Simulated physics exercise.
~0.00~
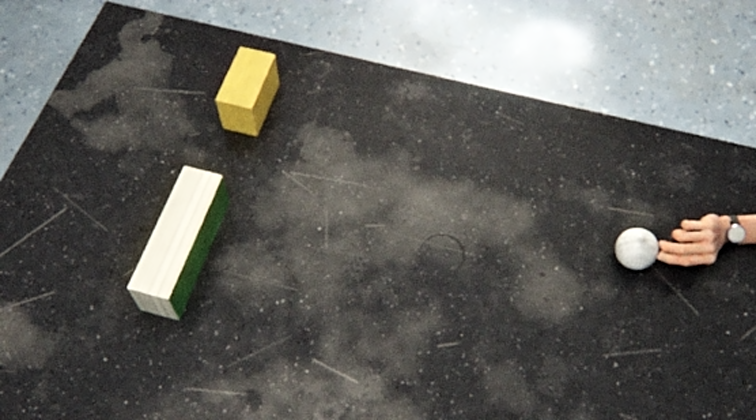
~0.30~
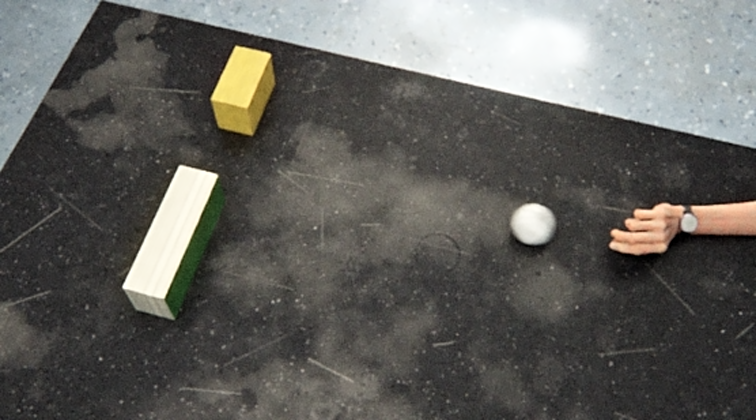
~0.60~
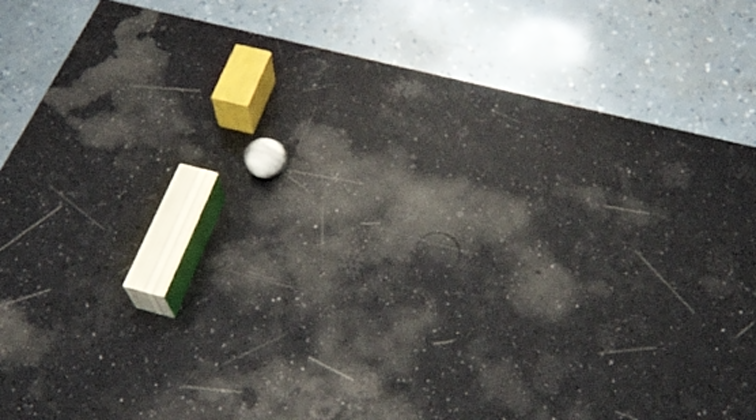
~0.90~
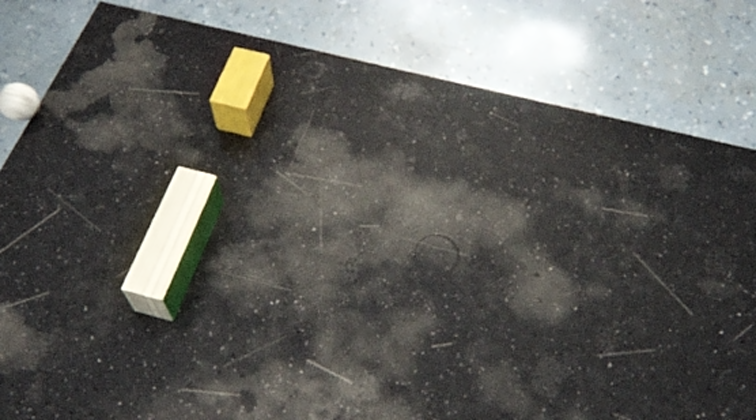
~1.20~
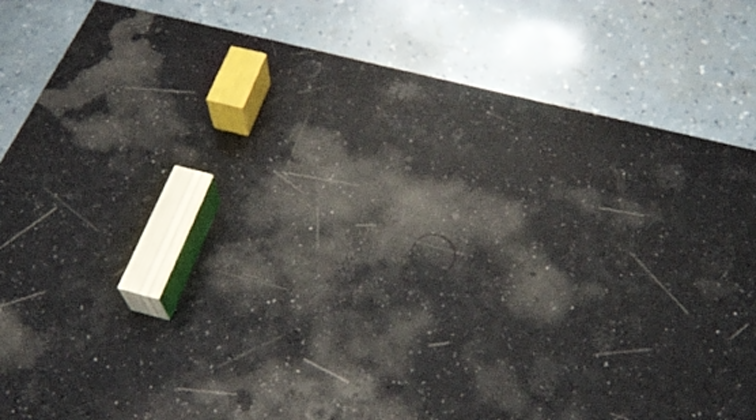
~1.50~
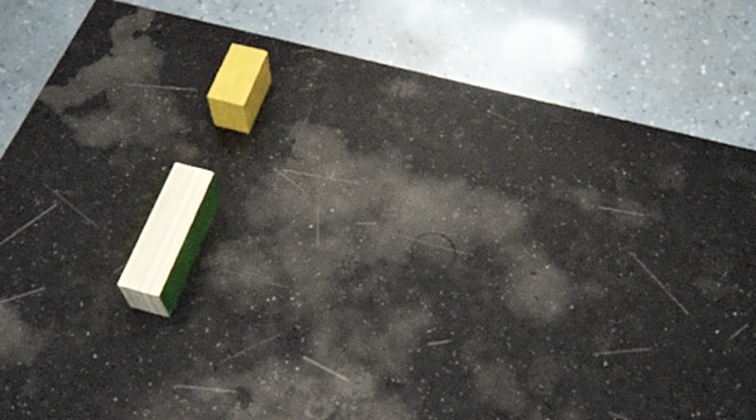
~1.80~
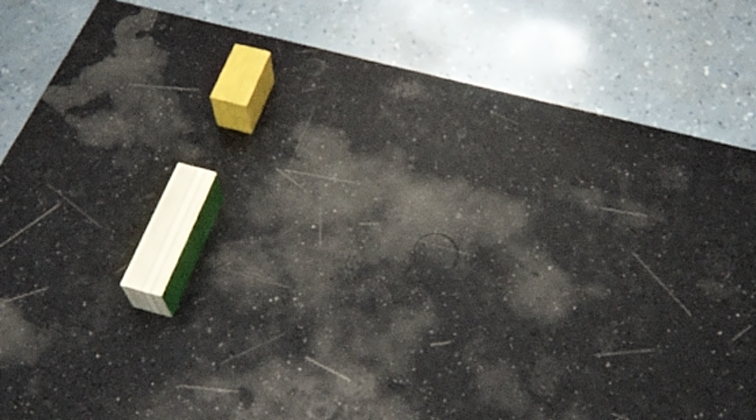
In the video, a hand releases a white onion on a dark speckled surface and draws back as it rolls left, passing between a yellow block and a green book with pale pages. The onion leaves the view at the left, while the block and book stay in place.
